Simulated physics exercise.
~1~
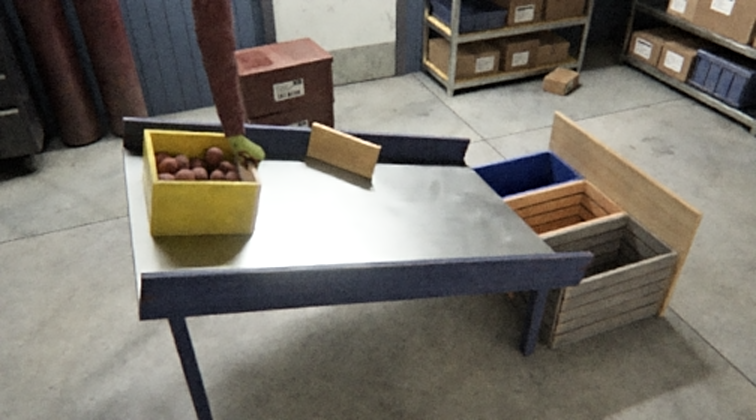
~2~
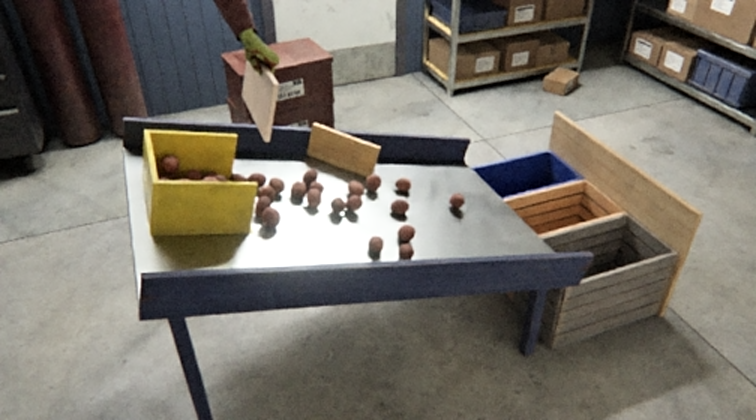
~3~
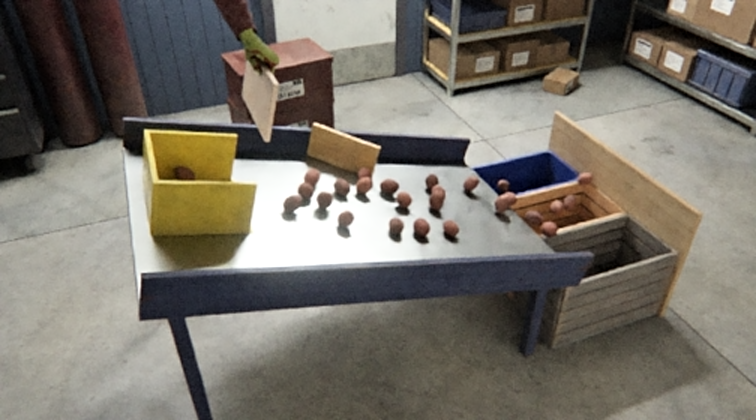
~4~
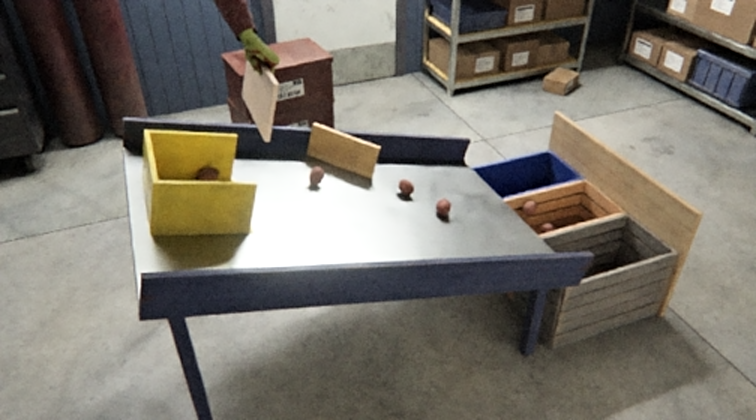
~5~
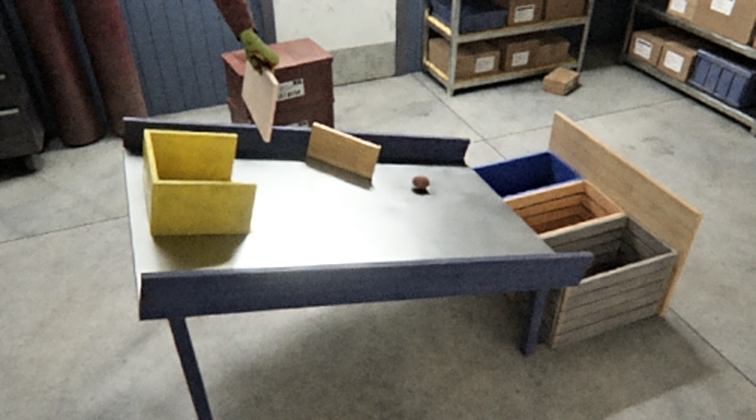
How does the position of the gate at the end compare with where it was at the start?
At the start the gate is down at the open side of the yellow pen, holding the red potatoes in. By the end it is raised clear of the pen, held up by a gloved hand near the back edge of the table.
